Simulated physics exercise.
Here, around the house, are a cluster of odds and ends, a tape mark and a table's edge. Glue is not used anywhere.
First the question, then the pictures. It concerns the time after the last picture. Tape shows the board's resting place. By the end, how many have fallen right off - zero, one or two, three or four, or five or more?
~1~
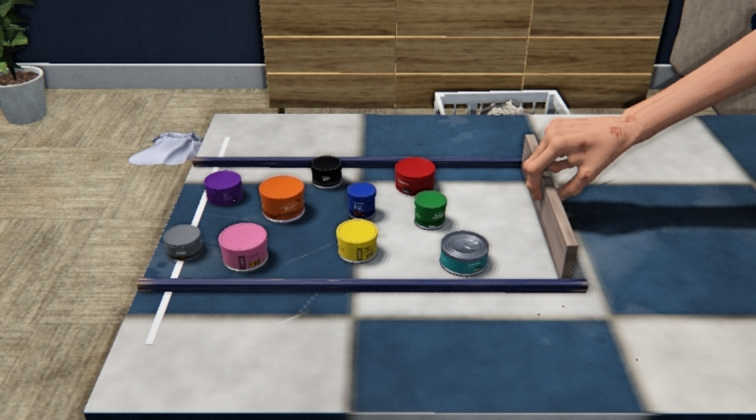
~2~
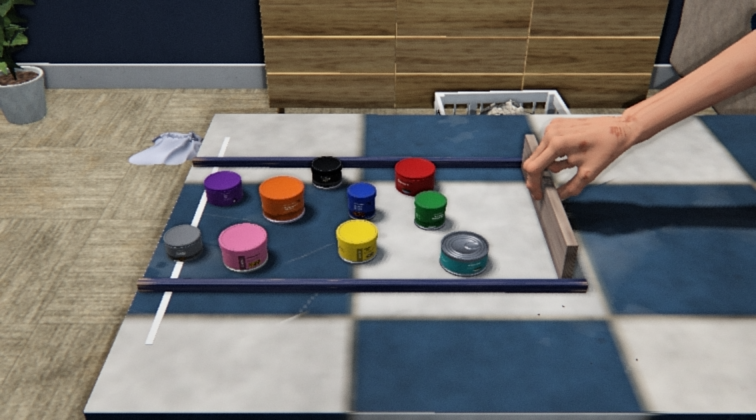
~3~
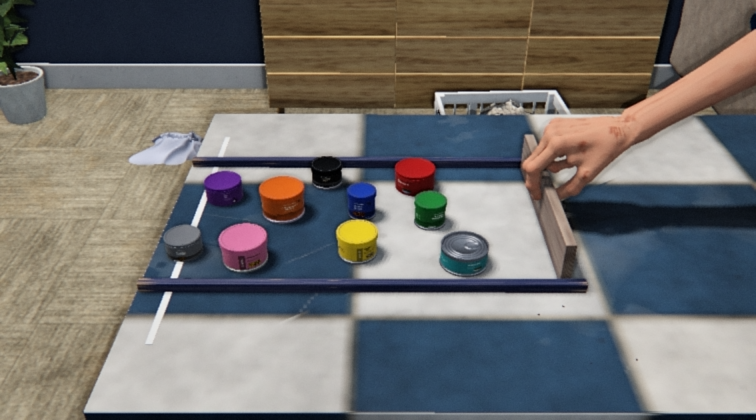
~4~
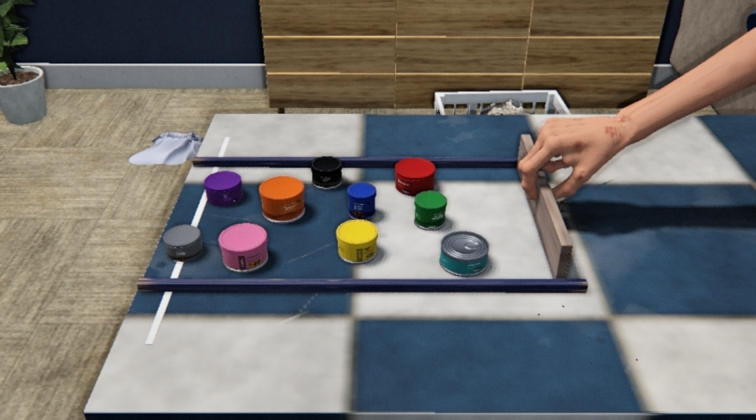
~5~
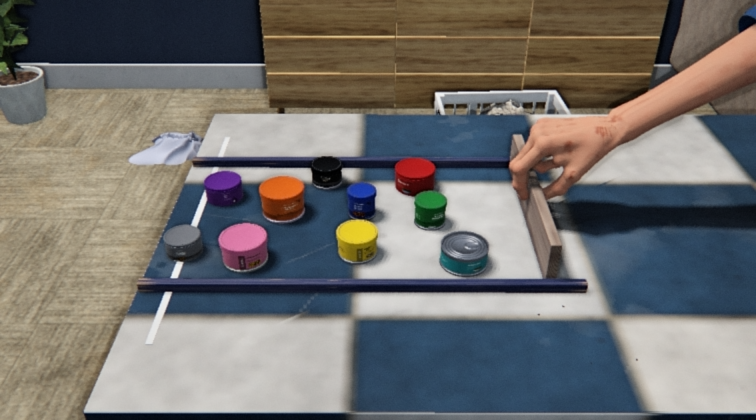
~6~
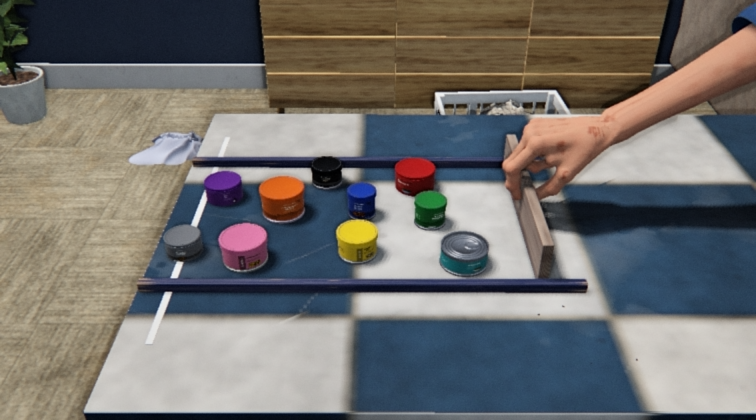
By the end, five or more have.
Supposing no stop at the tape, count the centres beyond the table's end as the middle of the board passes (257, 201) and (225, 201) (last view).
At the first spot the count is 1, and at the second it is 3.
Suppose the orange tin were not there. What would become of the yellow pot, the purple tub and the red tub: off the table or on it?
Yellow pot down, purple tub down, red tub still up.
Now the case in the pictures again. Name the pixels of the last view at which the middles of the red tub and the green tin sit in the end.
You'll see the red tub at (188, 179), with the green tin at (178, 212).
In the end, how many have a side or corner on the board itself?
At rest, 4 are in contact.
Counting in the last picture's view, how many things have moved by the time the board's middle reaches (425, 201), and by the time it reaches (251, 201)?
In order, the tallies are 3 and 10.
Early on, none off yet; grey tub at rest near (184, 243); purple tub at rest near (224, 188); pink pot at rest near (244, 248).
Finally, the number that fall off is five or more; lost, yellow pot, black pot, orange tin, pink pot, purple tub and grey tub.
